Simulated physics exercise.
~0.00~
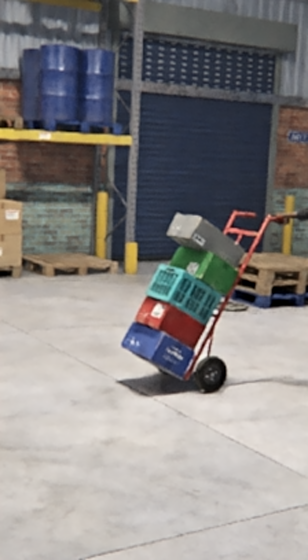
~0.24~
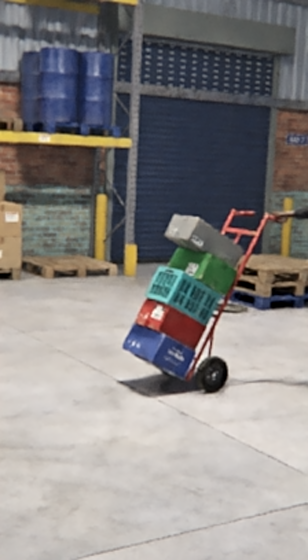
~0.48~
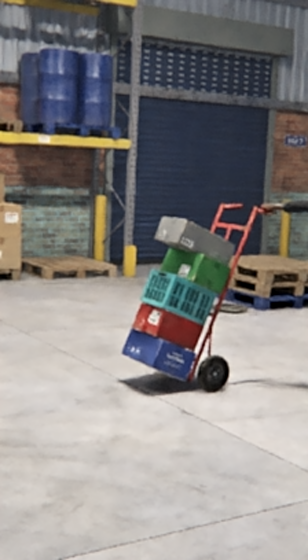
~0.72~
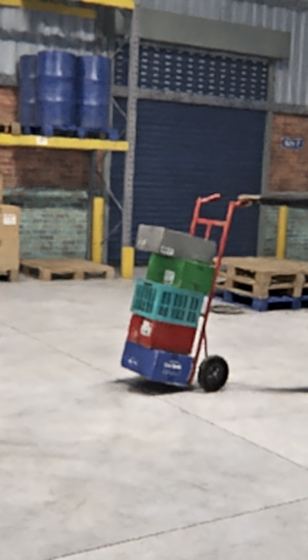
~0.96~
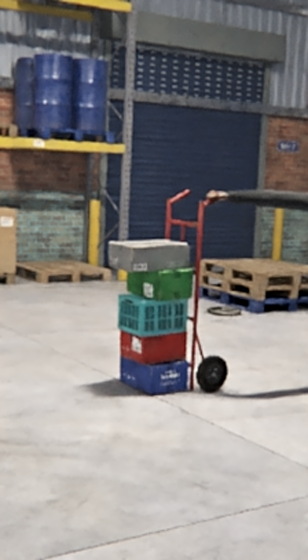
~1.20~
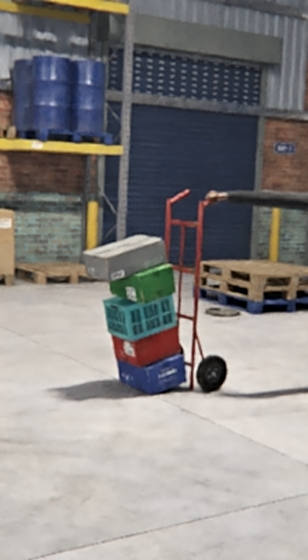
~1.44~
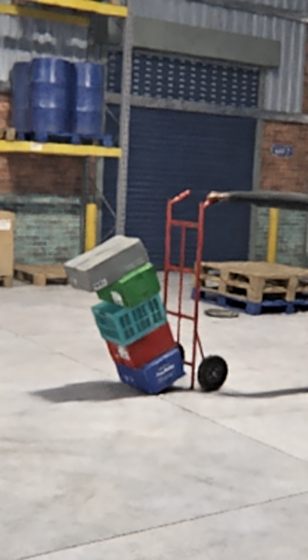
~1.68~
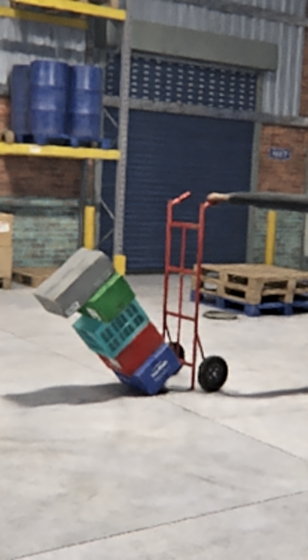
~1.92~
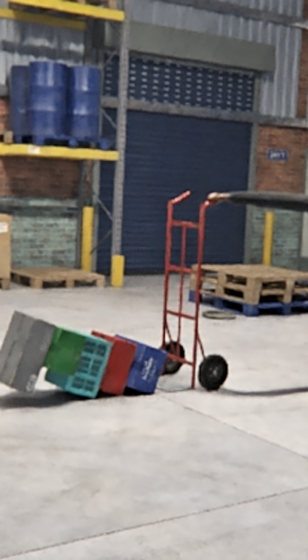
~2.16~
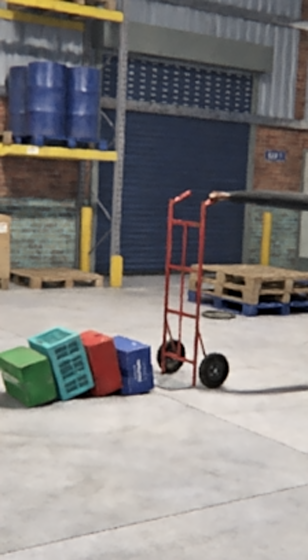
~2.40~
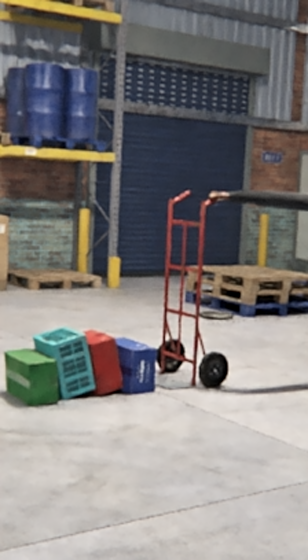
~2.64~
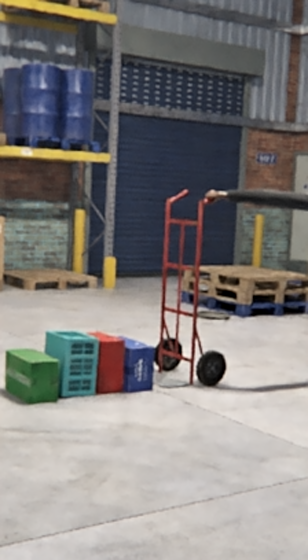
At the start, a red sack truck stands tilted back to the right in a warehouse, carrying a leaning stack with a grey parcel on top, then a green box, a turquoise crate, a red parcel and a blue box. An arm at the right edge holds the handle and swings the truck forward until it stands upright. The stack keeps going, tipping left away from the frame. It topples to the floor, the grey parcel leading and passing out of view on the left. The other four settle in a row on the floor, the blue one nearest the upright truck.
